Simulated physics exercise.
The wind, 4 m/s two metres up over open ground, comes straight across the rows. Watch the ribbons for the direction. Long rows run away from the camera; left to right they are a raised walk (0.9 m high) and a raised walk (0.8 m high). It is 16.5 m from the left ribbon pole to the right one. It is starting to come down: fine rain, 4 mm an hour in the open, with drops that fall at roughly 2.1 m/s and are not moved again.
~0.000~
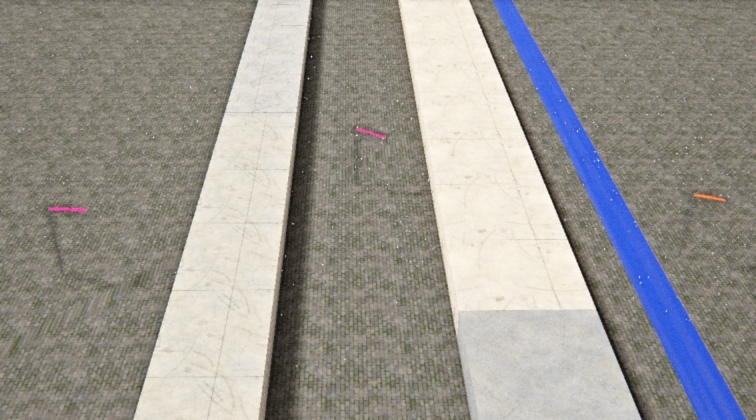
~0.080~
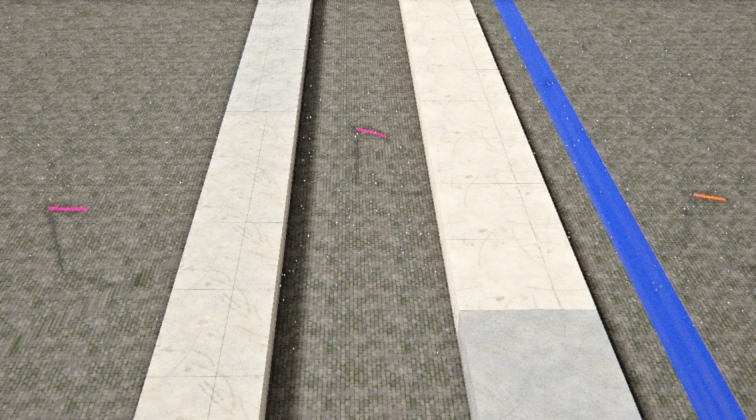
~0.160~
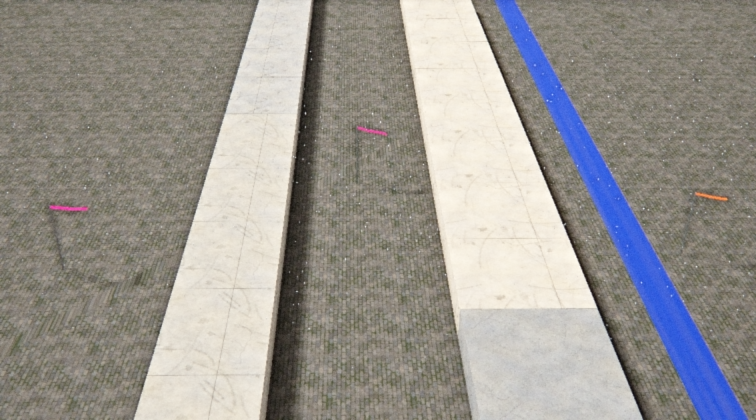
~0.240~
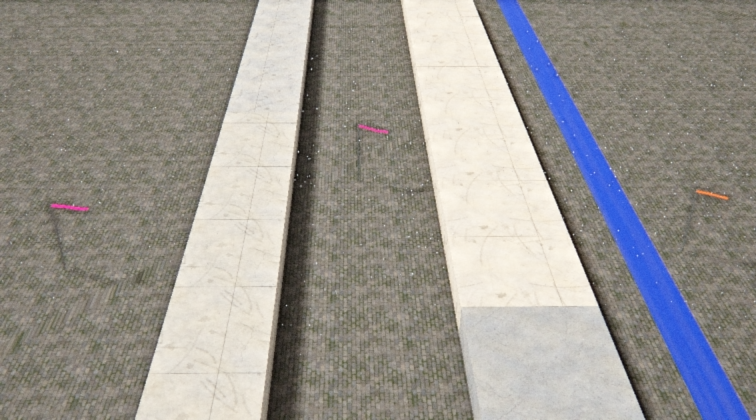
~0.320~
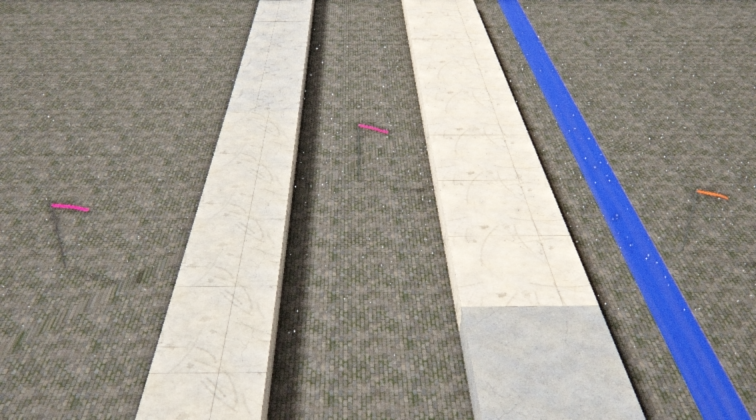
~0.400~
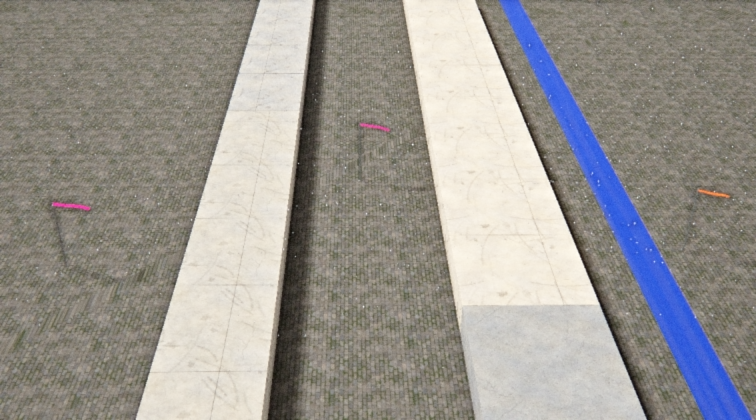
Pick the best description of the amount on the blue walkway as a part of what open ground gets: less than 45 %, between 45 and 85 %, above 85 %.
On the blue walkway: Above 85 % of what open ground gets.
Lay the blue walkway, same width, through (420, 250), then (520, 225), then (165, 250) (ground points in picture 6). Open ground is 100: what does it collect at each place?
In turn about 100 %, 100 %, 90 %.
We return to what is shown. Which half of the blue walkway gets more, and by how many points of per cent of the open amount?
The right one, some 10 points more.
After 10 minutes open ground has 0.7 mm and the blue walkway 0.7 mm.
After 30 minutes open ground has 2.0 mm and the blue walkway 2.1 mm.
After 60 minutes open ground has 4.0 mm and the blue walkway 4.2 mm, so the blue walkway has 104 % of the open amount; the left half of it has 99 %, the right half 109 %.
